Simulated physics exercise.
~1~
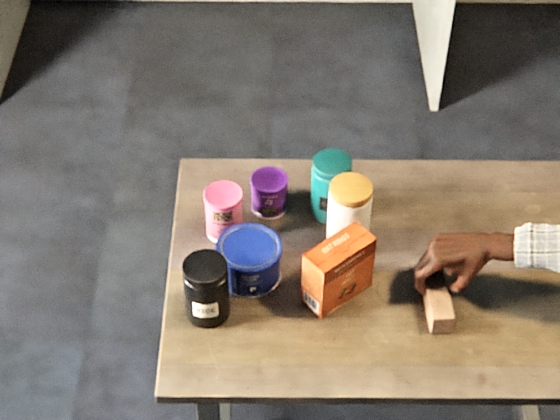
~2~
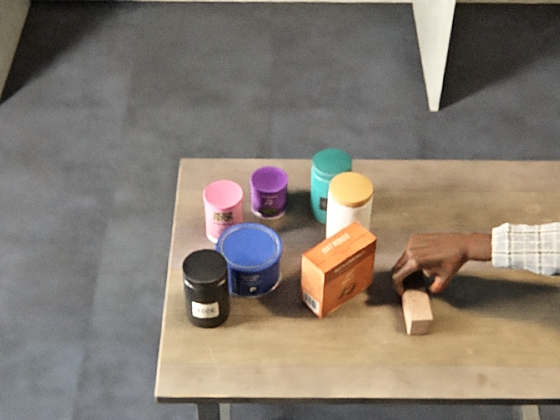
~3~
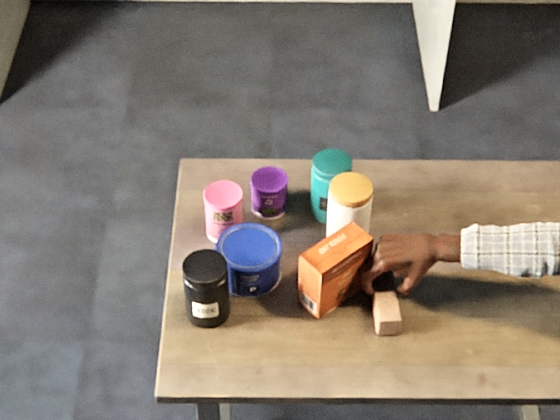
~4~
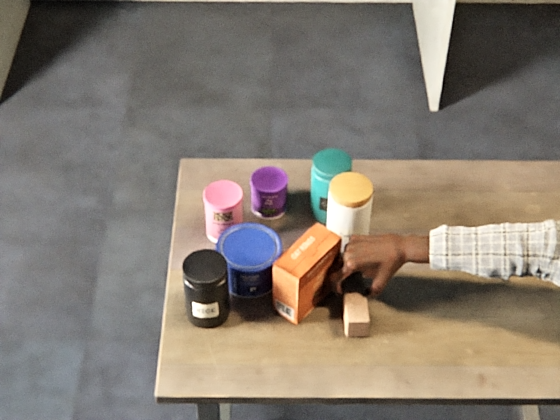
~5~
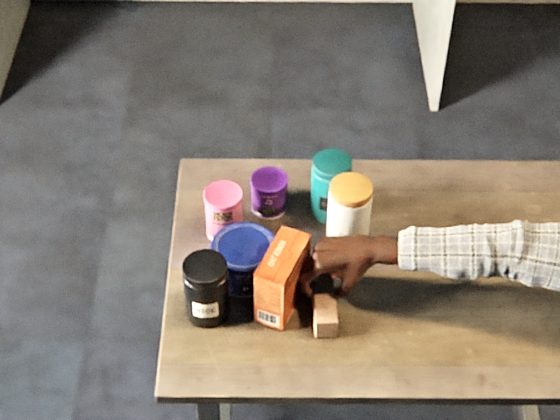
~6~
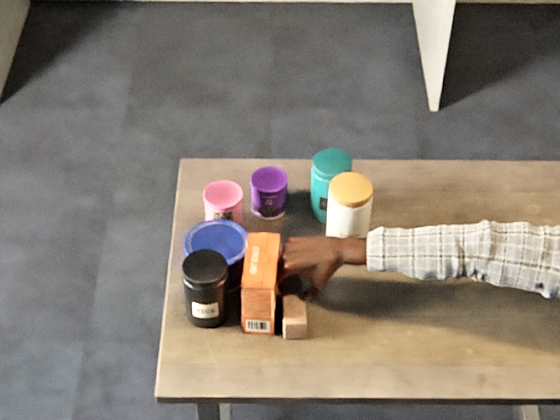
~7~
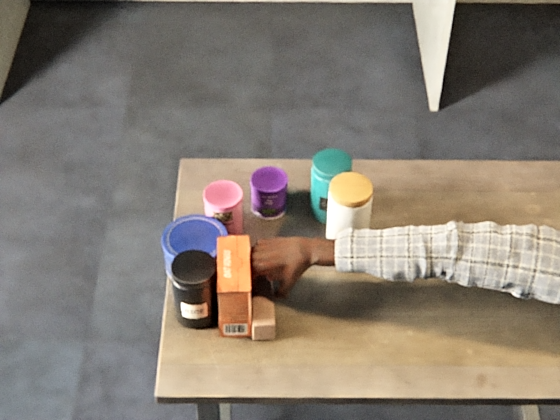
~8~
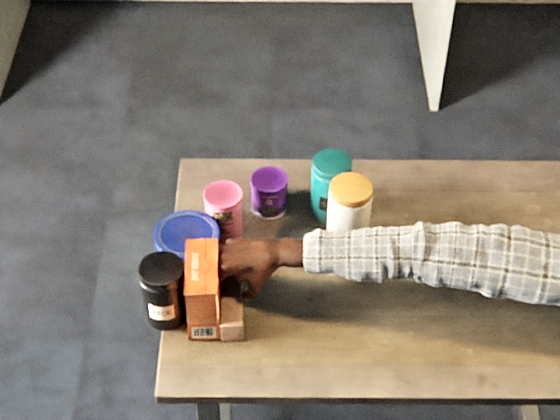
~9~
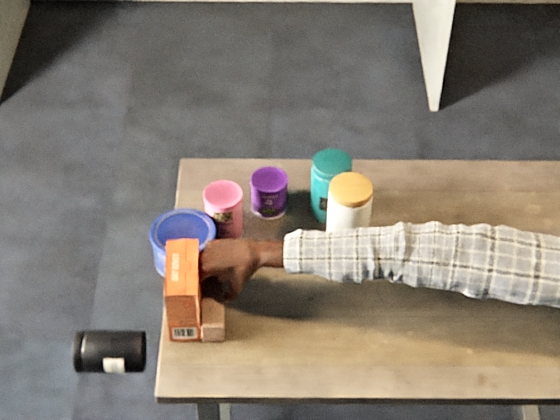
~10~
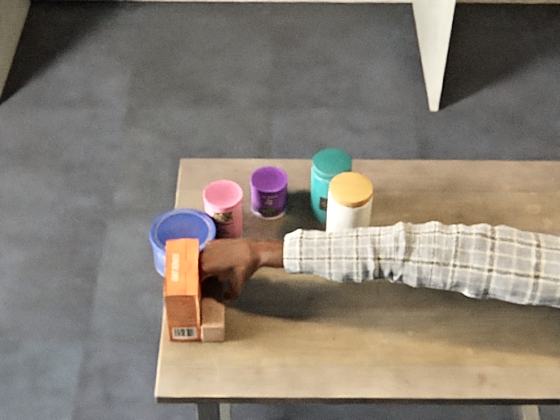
The footage shows a hand sliding a wooden block leftward across a table, pushing an orange packet into a blue tub and a black jar until the jar drops off the left edge, while the packet and tub stay upright near that edge and the other containers remain unmoved.
